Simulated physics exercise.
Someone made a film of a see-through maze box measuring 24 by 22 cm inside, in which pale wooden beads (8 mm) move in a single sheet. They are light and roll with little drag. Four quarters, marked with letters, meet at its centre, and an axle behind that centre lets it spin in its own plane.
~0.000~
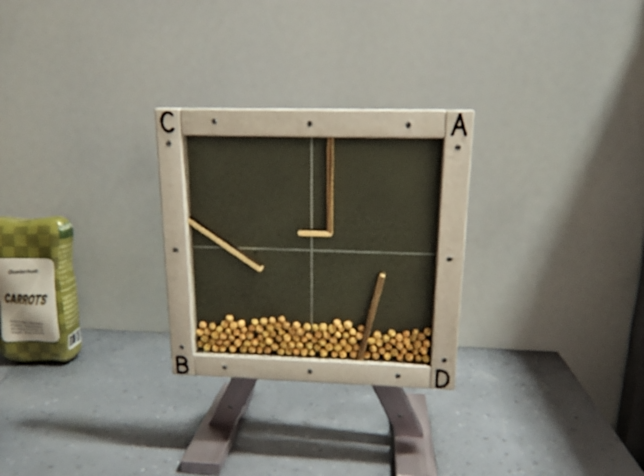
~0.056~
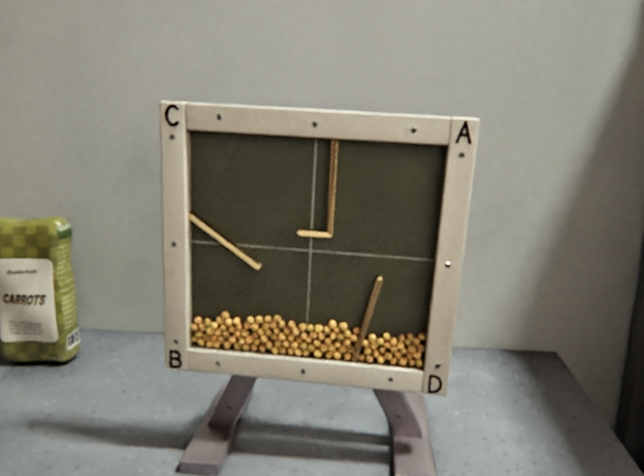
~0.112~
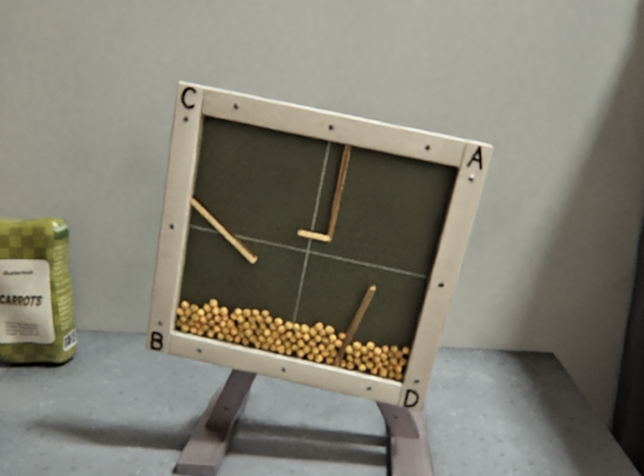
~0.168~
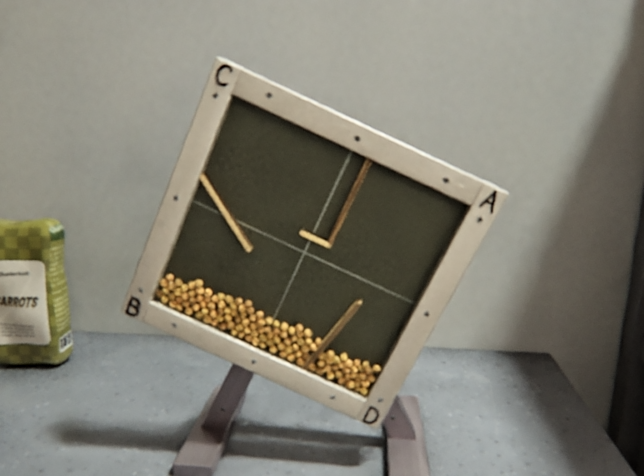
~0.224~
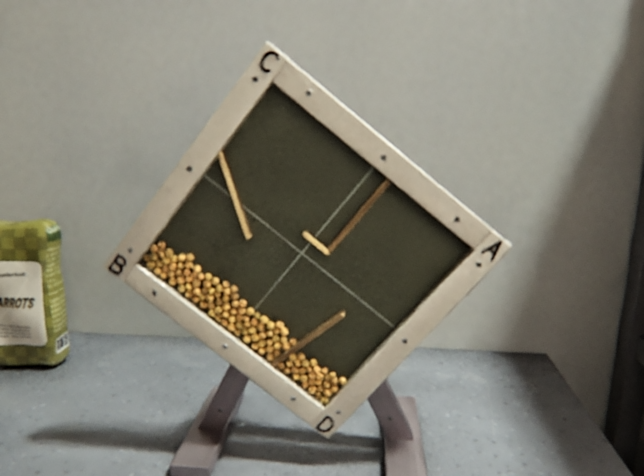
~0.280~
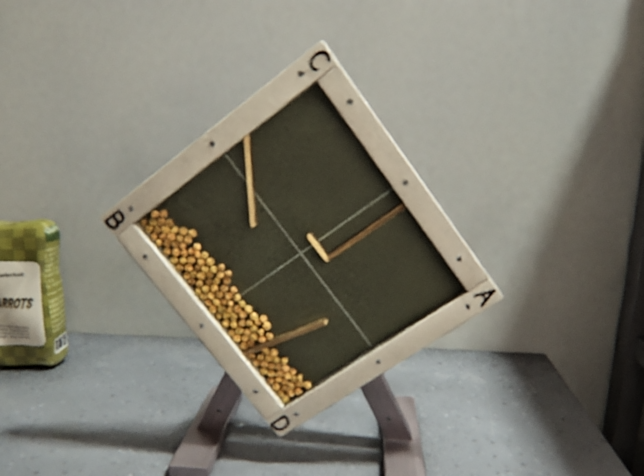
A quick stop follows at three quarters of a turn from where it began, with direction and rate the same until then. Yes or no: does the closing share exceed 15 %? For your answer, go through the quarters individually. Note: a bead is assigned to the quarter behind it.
Quarter A: Yes. Quarter B: Yes. Quarter C: Yes. Quarter D: No.
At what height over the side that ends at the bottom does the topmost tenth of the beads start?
Height: Approx. 17 cm.
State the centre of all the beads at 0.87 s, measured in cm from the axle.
It sits about 9 cm left and about 3 cm below the axle.
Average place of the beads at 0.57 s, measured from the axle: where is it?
Offset from axle: Approx. 6 cm left, 2 cm below.
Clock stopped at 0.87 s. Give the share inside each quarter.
Quarter A: 100; quarter B: 0; quarter C: 0; quarter D: 0.
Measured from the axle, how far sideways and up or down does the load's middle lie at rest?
2 cm left, 5 cm below.
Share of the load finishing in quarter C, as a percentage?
25 %.
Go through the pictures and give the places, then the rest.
Level, about 120 beads; load centre (309, 340); top bead (281, 320); A (459, 124), B (183, 365), C (168, 122), D (443, 379), in the first frame.
Turned 3° clockwise; load centre (303, 340); top bead (225, 315), in the second frame.
Turned 11° clockwise; load centre (288, 338); top bead (213, 304), in the third frame.
Turned 24° clockwise; load centre (265, 332); top bead (170, 278), in the fourth frame.
Turned 38° clockwise; load centre (243, 321); top bead (162, 245), in the fifth frame.
Turned 53° clockwise; load centre (227, 305); top bead (163, 214); A (486, 295), B (116, 221), C (319, 60), D (281, 424); walls (407, 203) to (310, 236) (hooked), (247, 133) to (253, 224), (242, 354) to (325, 321), in the sixth frame.
After 0.87 s, it has turned 205°, the beads' middle is 9 cm left of and 3 cm below the axle; by quarter, A 100 %.
After 1.20 s, it has turned 270°, the beads' middle is 5 cm left of and 5 cm above the axle; by quarter, A 85 %, B 5 %, D 10 %.
All still by 2.7 s, A 35 %, B 40 %, C 25 %, D 0 %.
